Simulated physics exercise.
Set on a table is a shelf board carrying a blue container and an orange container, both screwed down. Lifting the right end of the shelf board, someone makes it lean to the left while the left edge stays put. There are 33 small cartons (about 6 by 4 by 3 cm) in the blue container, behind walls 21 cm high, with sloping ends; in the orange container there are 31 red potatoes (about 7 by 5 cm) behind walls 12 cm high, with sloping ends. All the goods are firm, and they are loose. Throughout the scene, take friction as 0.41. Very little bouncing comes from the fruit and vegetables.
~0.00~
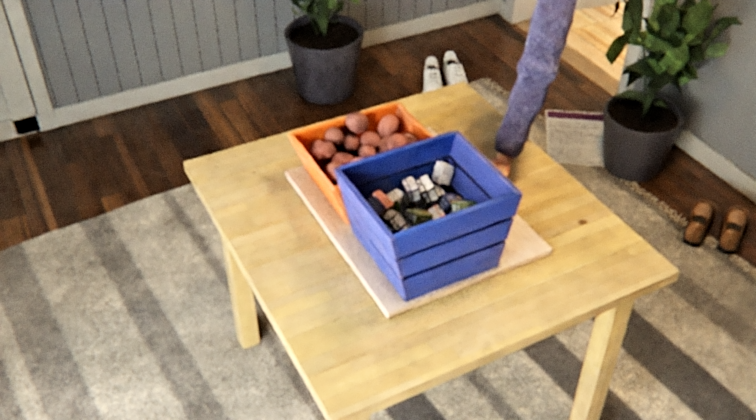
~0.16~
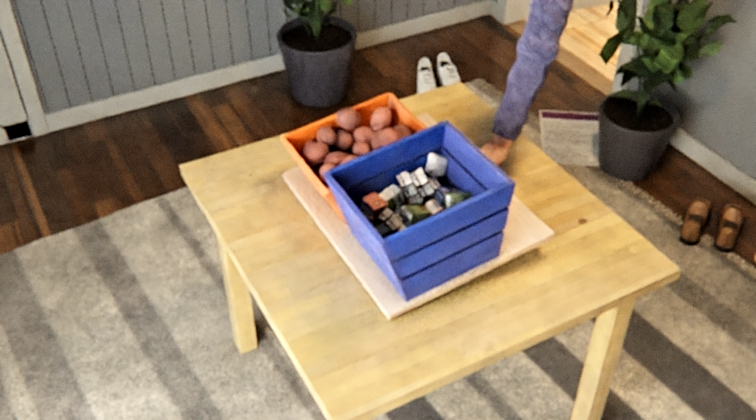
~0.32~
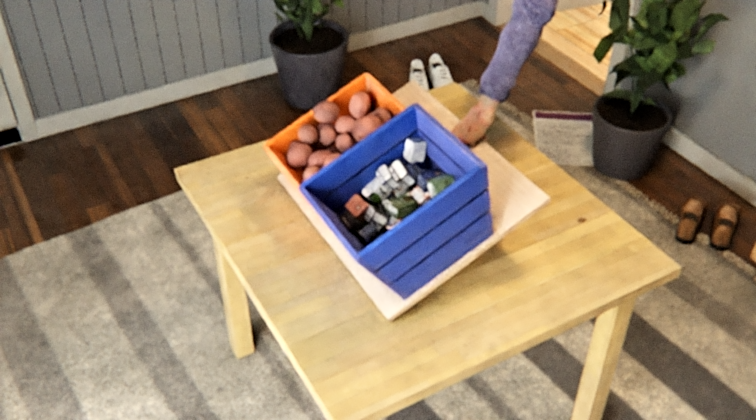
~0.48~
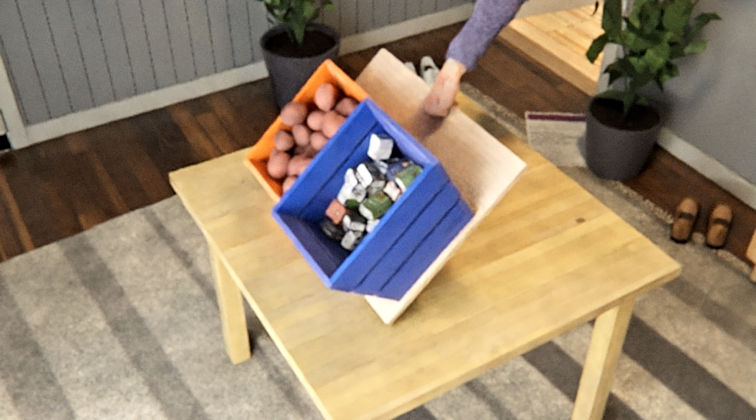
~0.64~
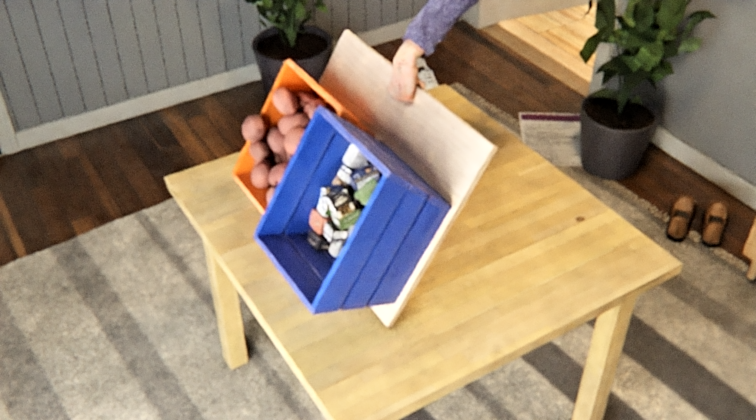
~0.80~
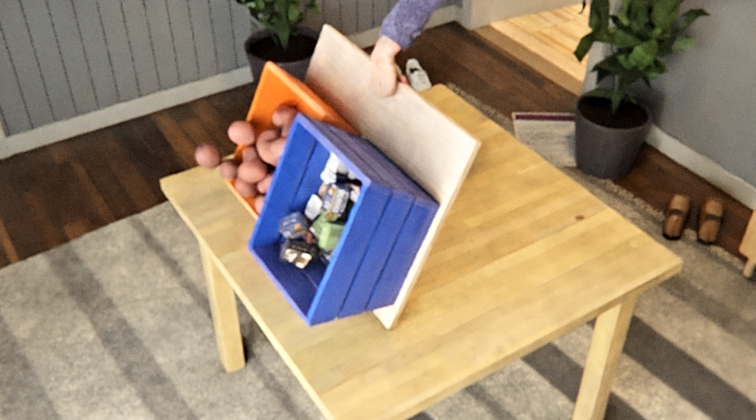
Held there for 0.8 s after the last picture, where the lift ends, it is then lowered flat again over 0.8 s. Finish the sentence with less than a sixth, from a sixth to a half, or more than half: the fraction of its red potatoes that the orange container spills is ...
The fraction it spills is from a sixth to a half.
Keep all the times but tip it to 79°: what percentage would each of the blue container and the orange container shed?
Blue container 20, orange container 80 per cent.
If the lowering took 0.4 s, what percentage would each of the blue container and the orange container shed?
Blue container 0, orange container 40 per cent.
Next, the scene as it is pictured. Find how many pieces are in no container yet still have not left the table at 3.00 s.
I'd say close to 1 in all.
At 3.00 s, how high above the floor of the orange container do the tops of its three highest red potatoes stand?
Near 12 centimetres, I'd say.
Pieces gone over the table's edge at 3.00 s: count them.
Roughly 8.
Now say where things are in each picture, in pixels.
In the first frame (each is followed by its nearest rim corner in this view, unless another is named; the camera moves round a little), orange container (by its farthest rim corner), (397, 103); blue container, (394, 236); 0° from level; none out.
In the second frame, orange container, (388, 94); blue container, (385, 241); 7° from level.
In the third frame, blue container, (359, 256); 23° from level.
In the fourth frame, blue container, (331, 282); 41° from level.
In the fifth frame, blue container, (313, 308); 57° from level.
In the sixth frame, blue container, (308, 320); 64° from level; none out.
After 1.15 s, tilt 64°; blue container 33 in, 0 out and orange container 23 in, 8 out.
After 1.59 s, tilt 64°; blue container 33 in, 0 out and orange container 21 in, 10 out.
After 2.21 s, tilt 9°; blue container 33 in, 0 out and orange container 21 in, 10 out.
Outcome (at 3.00 s), blue container 33 in, 0 out and orange container 21 in, 10 out. Asked share, 10 of 31, 32 per cent.
